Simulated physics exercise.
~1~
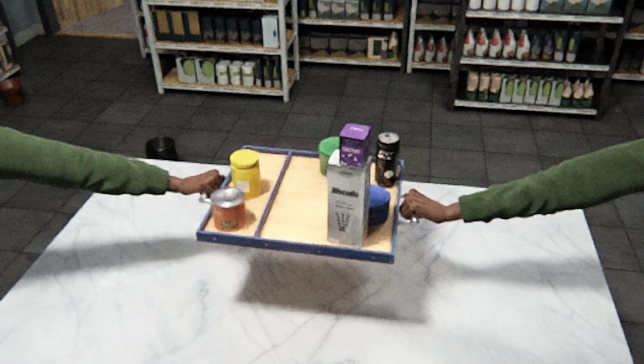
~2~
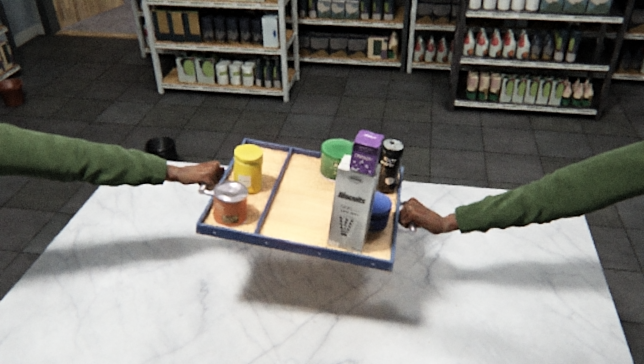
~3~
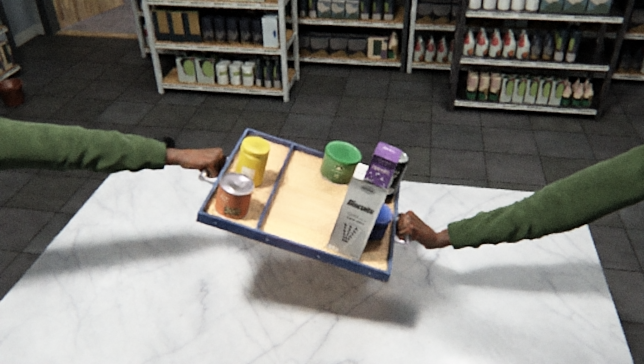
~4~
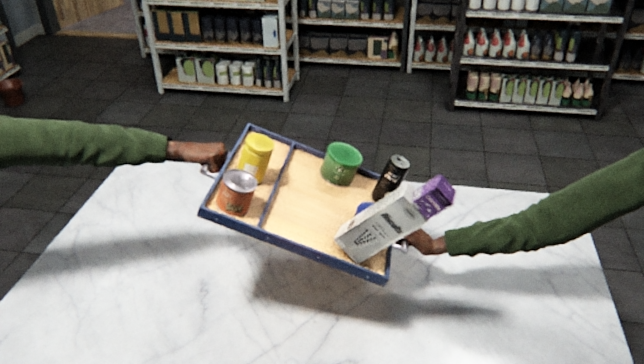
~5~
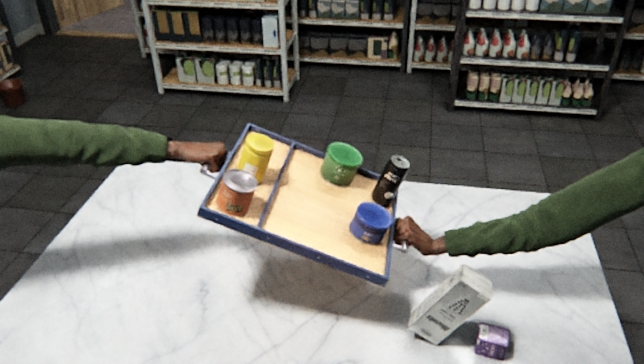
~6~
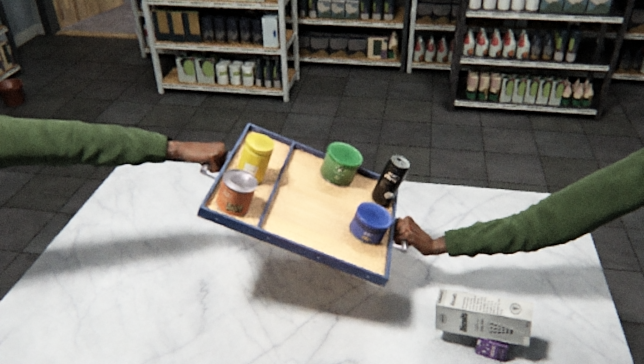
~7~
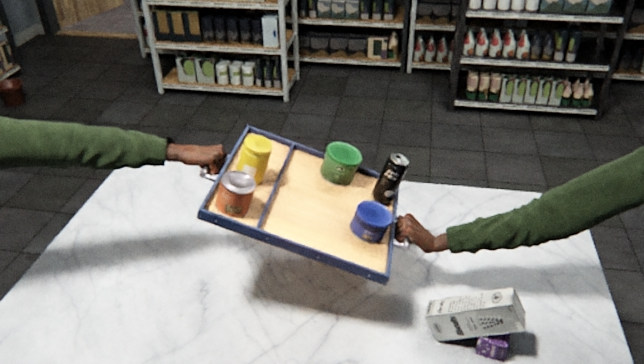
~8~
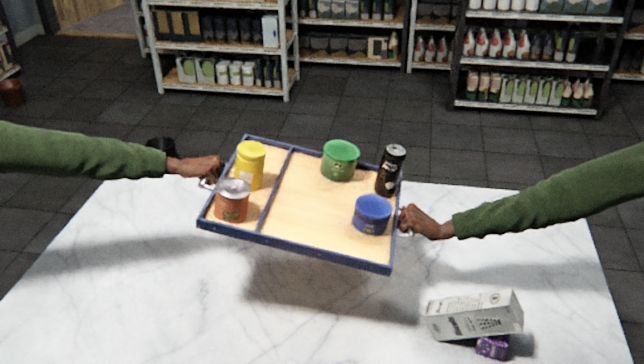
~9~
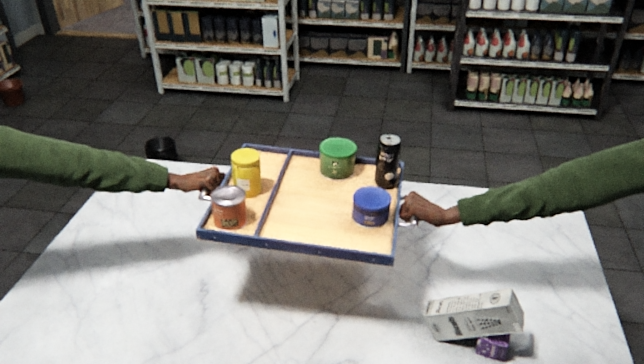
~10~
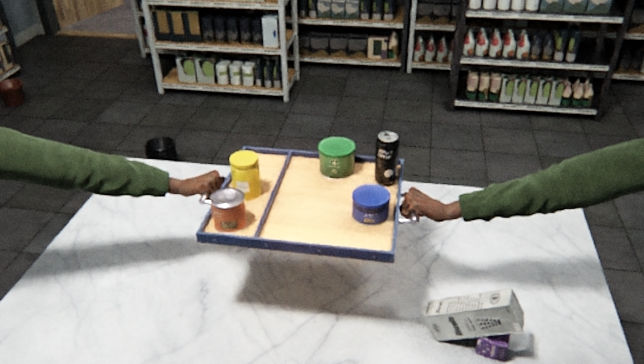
Two hands tip a tray right, spilling a white packet and purple carton, then level it.
